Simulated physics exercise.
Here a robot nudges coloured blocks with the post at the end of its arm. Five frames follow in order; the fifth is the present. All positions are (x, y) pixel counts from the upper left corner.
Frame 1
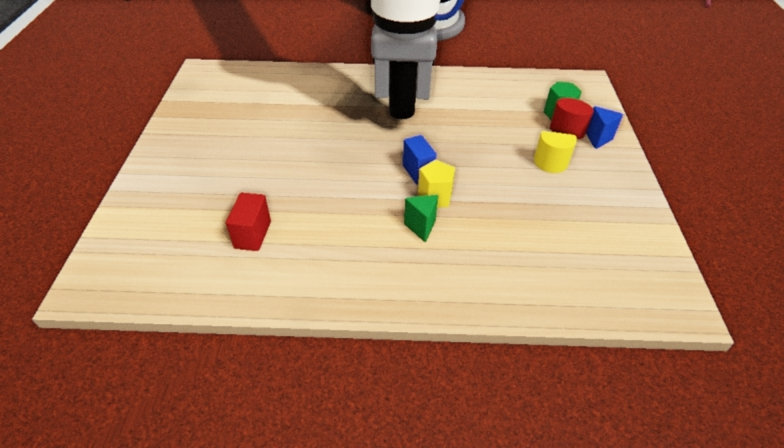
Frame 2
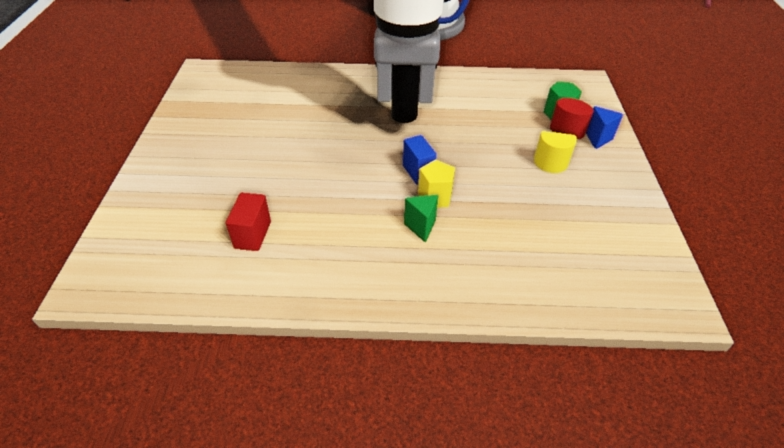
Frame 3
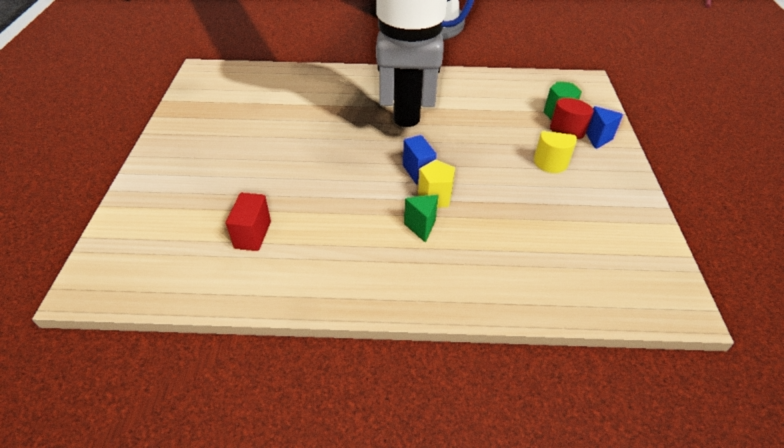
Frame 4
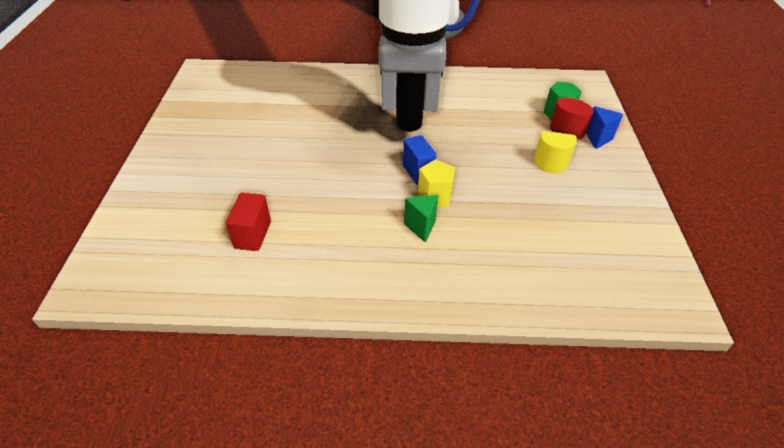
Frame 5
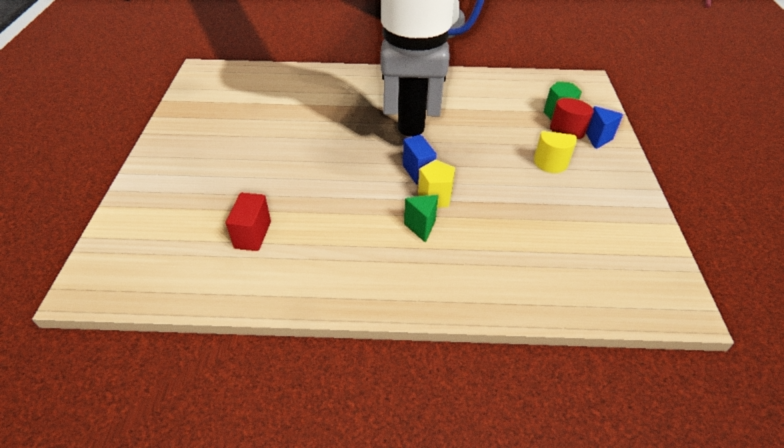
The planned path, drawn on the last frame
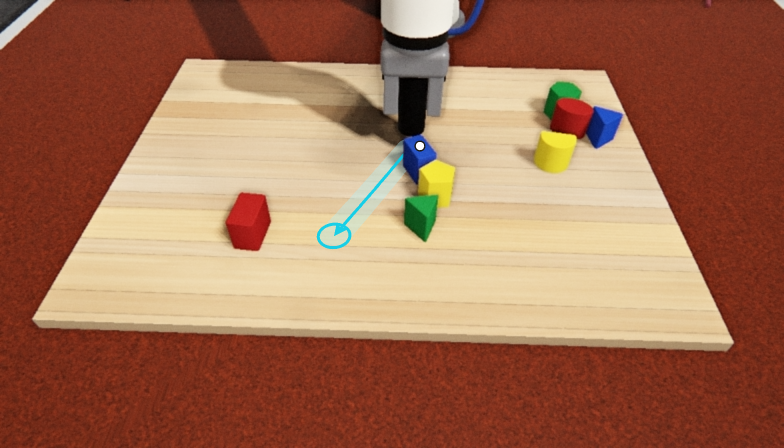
Robot arm's dark post moving slowly down the wooden board toward a blue block, while the coloured blocks all stay still.
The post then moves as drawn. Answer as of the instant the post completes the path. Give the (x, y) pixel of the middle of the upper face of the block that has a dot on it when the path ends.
Near (418, 157).
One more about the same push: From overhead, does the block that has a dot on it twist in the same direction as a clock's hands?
Answer: No.
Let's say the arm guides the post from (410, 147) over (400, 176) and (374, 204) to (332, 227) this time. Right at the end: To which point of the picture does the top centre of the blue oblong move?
I'd say the blue oblong ends with its top centre at (418, 180).
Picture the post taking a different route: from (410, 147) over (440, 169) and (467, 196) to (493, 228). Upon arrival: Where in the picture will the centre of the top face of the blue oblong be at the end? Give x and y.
It should be at about (431, 168).
The drawn path runs from (410, 147) directly to (334, 236); the dot is on the blue oblong.
On the path given first. One third of the way, post at (388, 156); blue oblong at (418, 157), turned 40° anticlockwise; yellow five-sided block at (443, 175).
Two thirds of the way, post at (362, 185); blue oblong at (418, 157), turned 40° anticlockwise; yellow five-sided block at (443, 175).
At the end, post at (332, 217); blue oblong at (418, 157), turned 40° anticlockwise; green three-sided block not moved; yellow five-sided block at (443, 175).
